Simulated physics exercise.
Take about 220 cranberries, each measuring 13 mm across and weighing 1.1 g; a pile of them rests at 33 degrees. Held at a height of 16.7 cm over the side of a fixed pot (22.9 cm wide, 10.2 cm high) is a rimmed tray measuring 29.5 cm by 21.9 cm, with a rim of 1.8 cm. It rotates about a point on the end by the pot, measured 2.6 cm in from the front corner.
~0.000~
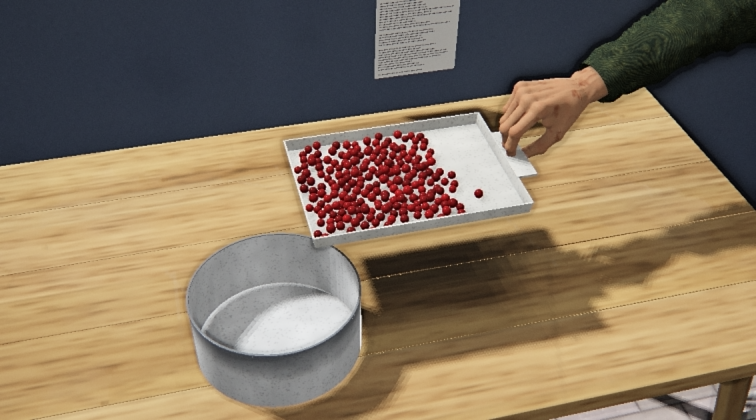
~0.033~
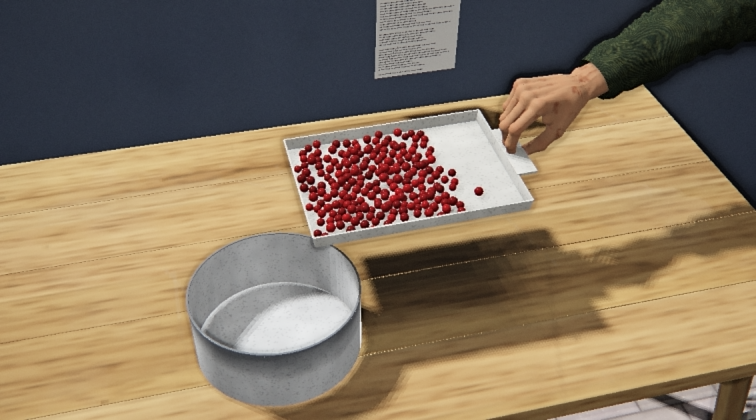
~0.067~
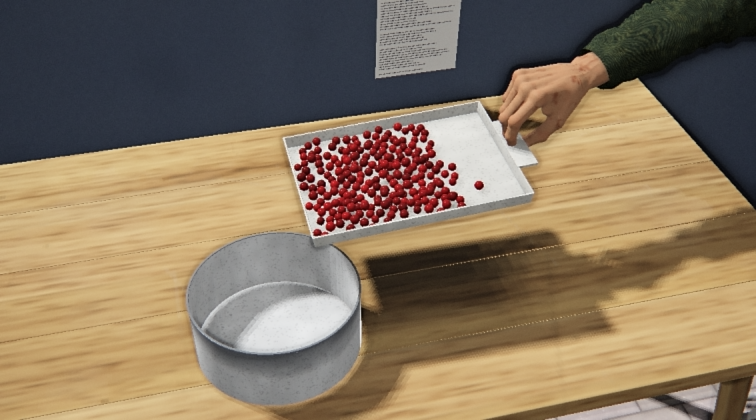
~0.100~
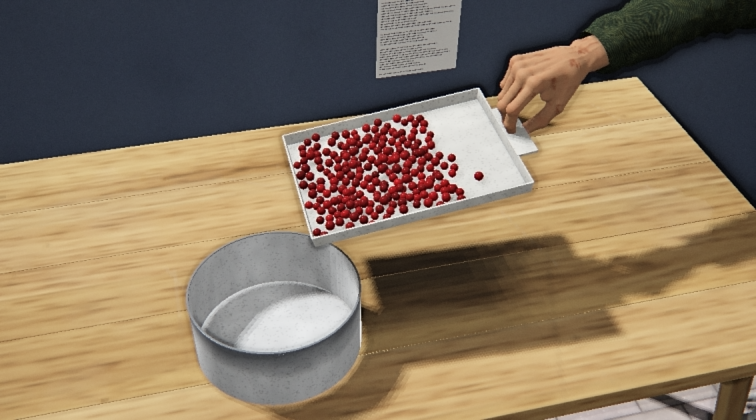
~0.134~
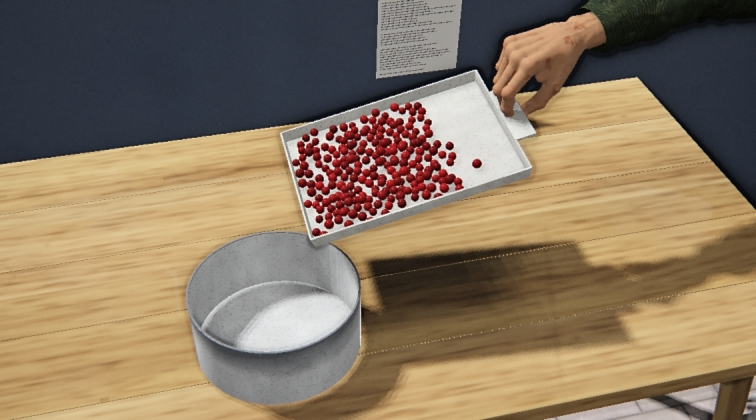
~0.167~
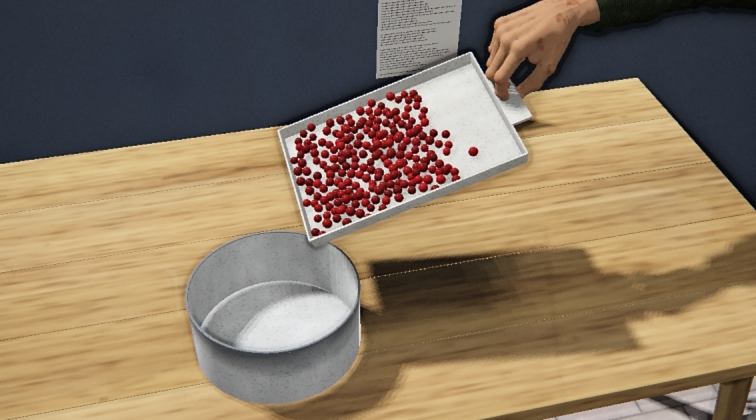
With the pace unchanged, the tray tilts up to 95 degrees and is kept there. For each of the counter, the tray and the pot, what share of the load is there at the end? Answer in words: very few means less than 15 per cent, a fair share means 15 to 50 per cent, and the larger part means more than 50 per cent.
Counter: A fair share. Tray: Very few. Pot: The larger part.
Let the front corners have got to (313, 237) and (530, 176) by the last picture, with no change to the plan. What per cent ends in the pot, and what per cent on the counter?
Per cent by place - pot 90, counter 10.
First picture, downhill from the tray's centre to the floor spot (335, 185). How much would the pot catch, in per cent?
Near 45 percent, give or take.
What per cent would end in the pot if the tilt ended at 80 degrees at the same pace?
60 percent.
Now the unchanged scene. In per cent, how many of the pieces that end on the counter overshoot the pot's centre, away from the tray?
I'd put it close to 100 per cent.
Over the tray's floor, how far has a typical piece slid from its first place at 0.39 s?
3 cm.
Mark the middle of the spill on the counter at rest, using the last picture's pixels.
It comes to rest with its centre close to (174, 280).
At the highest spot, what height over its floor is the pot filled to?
Roughly 3.0 cm up.
After 0.39 s, tilt 59 degrees; the tray holds 100 %, the pot 0 %.
Then, at 0.53 s, tilt 83 degrees; the tray holds 95 %, the pot 0 %.
After 0.81 s, tilt 95 degrees; the tray holds 10 %, the pot 55 %.
At rest (1.7 s), counter 25 %, tray 0 %, pot 75 %.
